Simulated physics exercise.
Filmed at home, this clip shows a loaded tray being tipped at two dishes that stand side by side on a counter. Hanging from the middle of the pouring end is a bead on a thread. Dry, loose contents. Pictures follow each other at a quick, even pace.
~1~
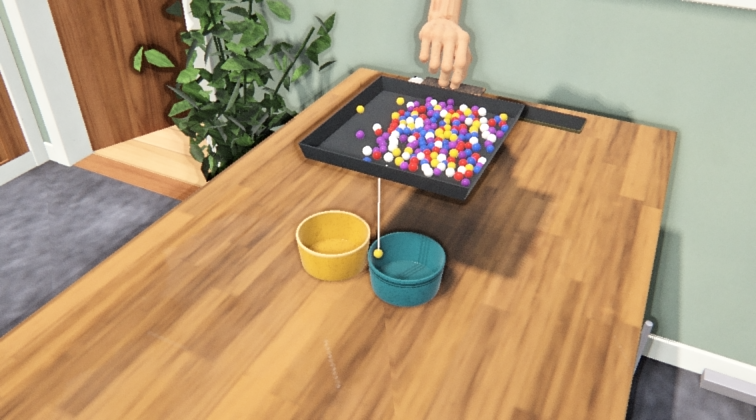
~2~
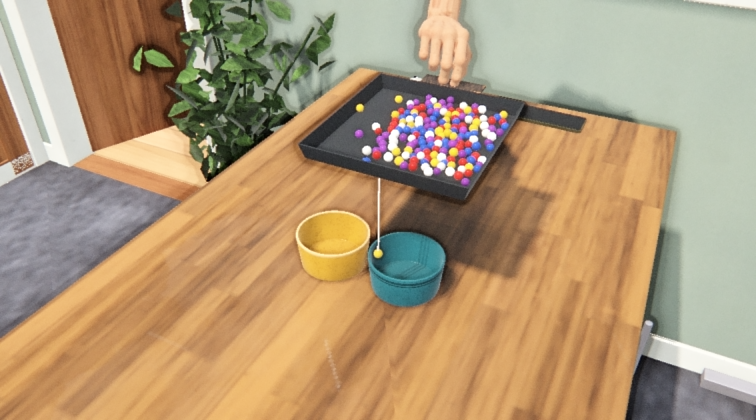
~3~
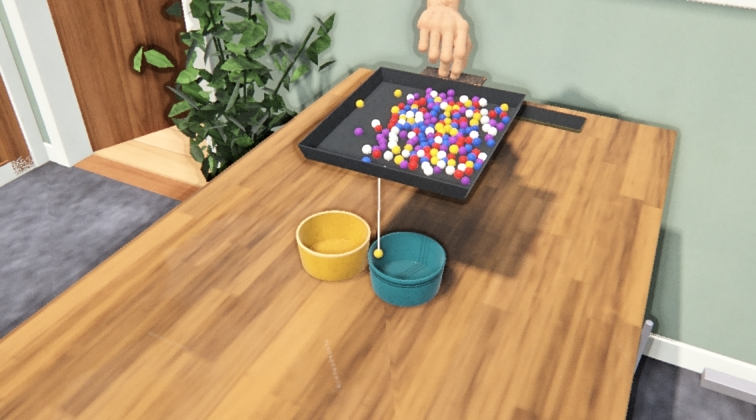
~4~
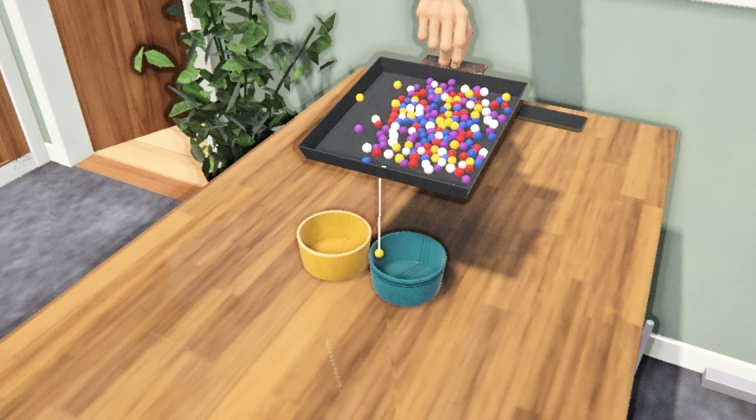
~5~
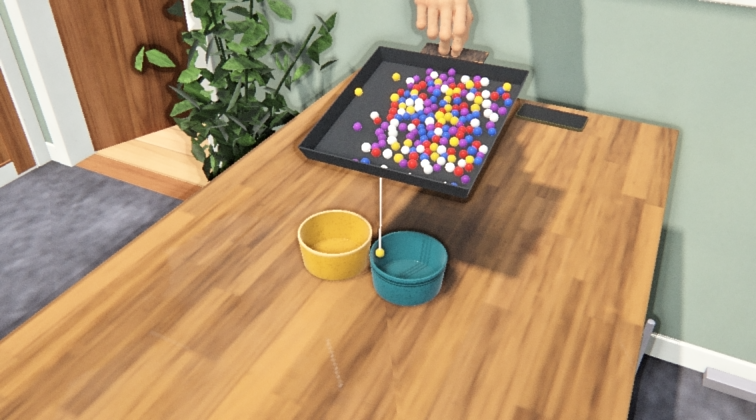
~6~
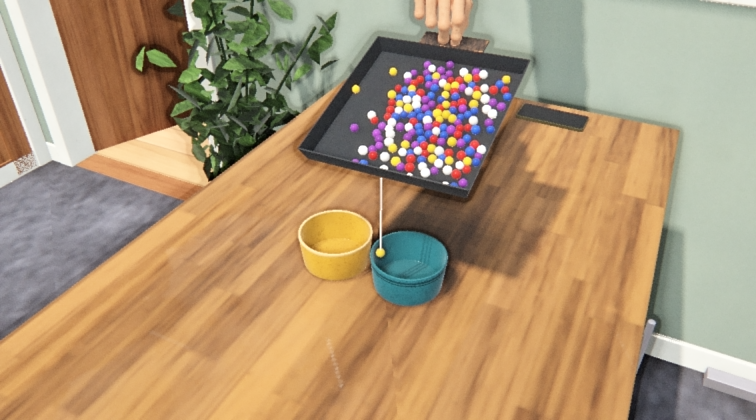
A hand at the far side of a dark tray of colorful round beads raised that edge, slowly at first and then more steeply, above a yellow dish and a teal dish on a wooden counter.
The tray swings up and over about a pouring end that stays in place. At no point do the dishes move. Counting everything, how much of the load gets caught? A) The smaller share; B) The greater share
A.
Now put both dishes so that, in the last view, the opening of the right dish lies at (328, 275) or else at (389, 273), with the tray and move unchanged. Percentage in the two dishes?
50 %, 50 %.
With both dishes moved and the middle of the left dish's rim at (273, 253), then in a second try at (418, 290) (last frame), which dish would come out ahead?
In the first try it's the one on the right, and in the second it's the one on the left.
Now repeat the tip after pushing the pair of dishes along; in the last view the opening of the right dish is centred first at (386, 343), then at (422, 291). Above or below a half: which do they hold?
In the first position shy of half, in the second past half.
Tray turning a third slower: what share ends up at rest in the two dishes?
It would be some 0 in a hundred.
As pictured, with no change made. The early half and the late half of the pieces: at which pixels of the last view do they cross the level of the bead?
Around (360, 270) and then (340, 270).
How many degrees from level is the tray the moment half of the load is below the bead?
The tilt then is about 90°.
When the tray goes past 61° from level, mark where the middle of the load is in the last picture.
Look around (386, 161) in the last picture.
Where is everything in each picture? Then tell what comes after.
In the first picture, corners of the pouring end (305, 142) and (465, 184), level; middle of the load (441, 138), round plastic beads; left dish (316, 265); right dish (390, 290); bead on its thread (378, 254).
In the second picture, corners of the pouring end (304, 143) and (465, 184), level; middle of the load (441, 136).
In the third picture, corners of the pouring end (304, 143) and (465, 184), tipped barely, level across its low end; middle of the load (442, 132).
In the fourth picture, corners of the pouring end (304, 144) and (465, 185), tipped a little, level across its low end; middle of the load (442, 126).
In the fifth picture, corners of the pouring end (304, 145) and (465, 185), tipped a little, level across its low end; middle of the load (442, 122).
In the sixth picture, corners of the pouring end (304, 146) and (465, 185), tipped clearly, level across its low end; middle of the load (440, 120), almost all on the move; left dish (318, 264); right dish (393, 289).
Just after the last frame, tray tipped steeply; almost all on the tray; just a few outside both; about a tenth in the air.
A moment on, tray tipped right over; about a tenth on the tray; roughly two thirds outside both; roughly a quarter in the air.
Further on, tray tipped past a quarter turn; just a few in the right dish; almost all outside both.
When it is over, tray tipped past a quarter turn; just a few in the right dish; just a few in the left dish; almost all outside both.
